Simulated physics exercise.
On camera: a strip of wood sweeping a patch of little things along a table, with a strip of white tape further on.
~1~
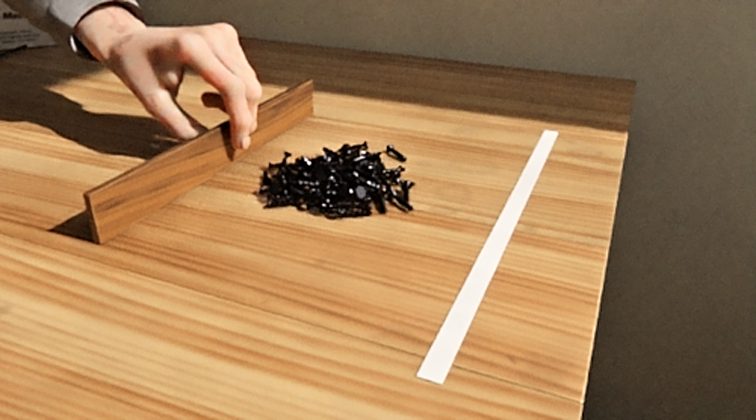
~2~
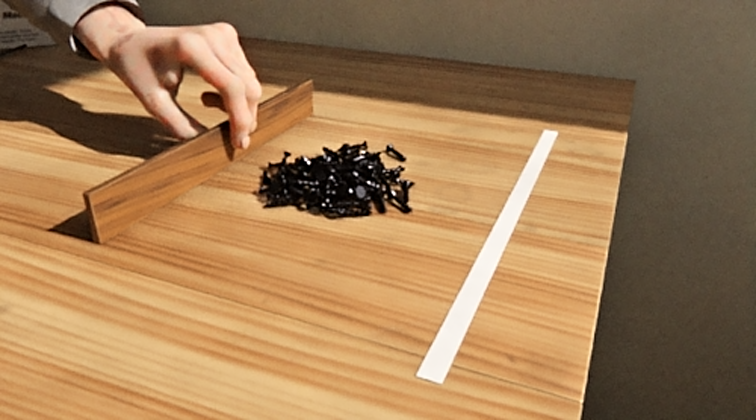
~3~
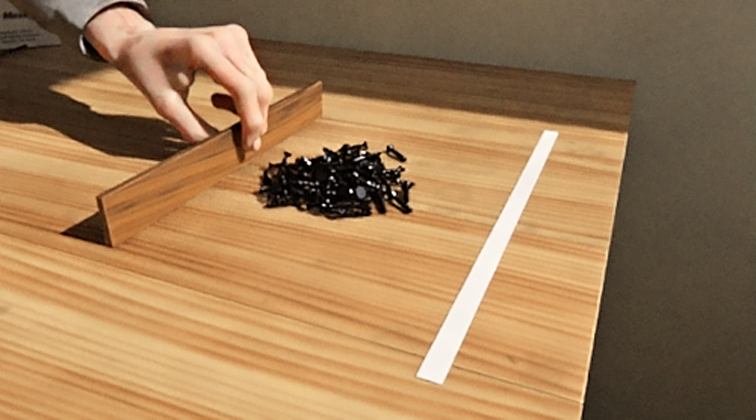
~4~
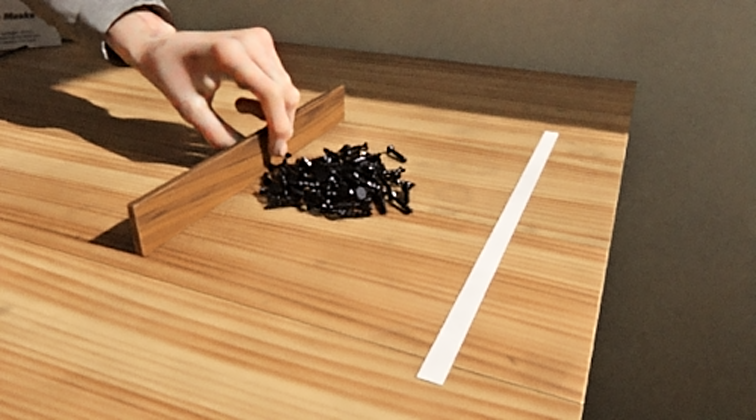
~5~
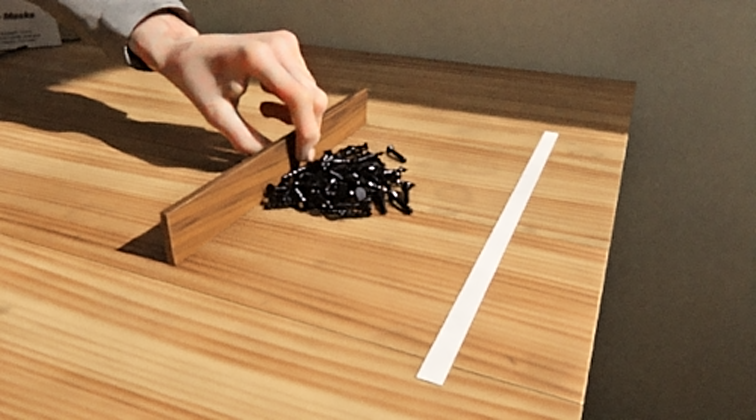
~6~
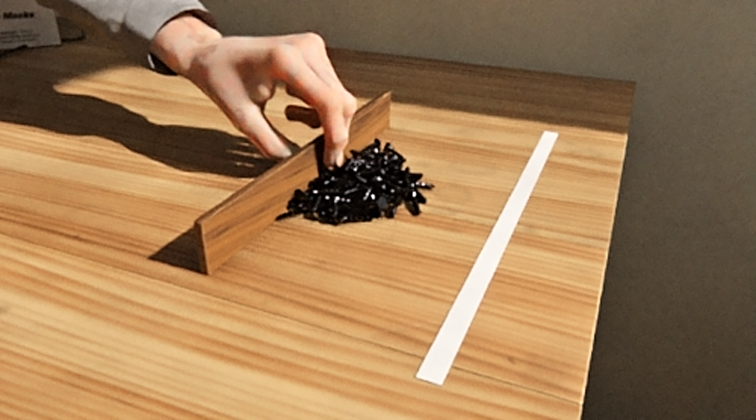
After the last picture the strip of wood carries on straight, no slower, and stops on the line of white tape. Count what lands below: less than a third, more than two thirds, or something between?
Lost: Less than a third of the heap.
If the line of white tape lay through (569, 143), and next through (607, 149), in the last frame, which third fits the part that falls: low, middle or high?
In turn: The middle third; more than two thirds.
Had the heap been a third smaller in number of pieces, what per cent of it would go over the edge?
Roughly 0 in a hundred.
Just after the last frame, strip of wood still moving, near (419, 157); heap all on the table, its front near (519, 211).
A moment on, strip of wood stopped at the white tape; heap about a tenth over the edge.
When it is over, strip of wood stopped at the white tape; heap about a tenth over the edge.
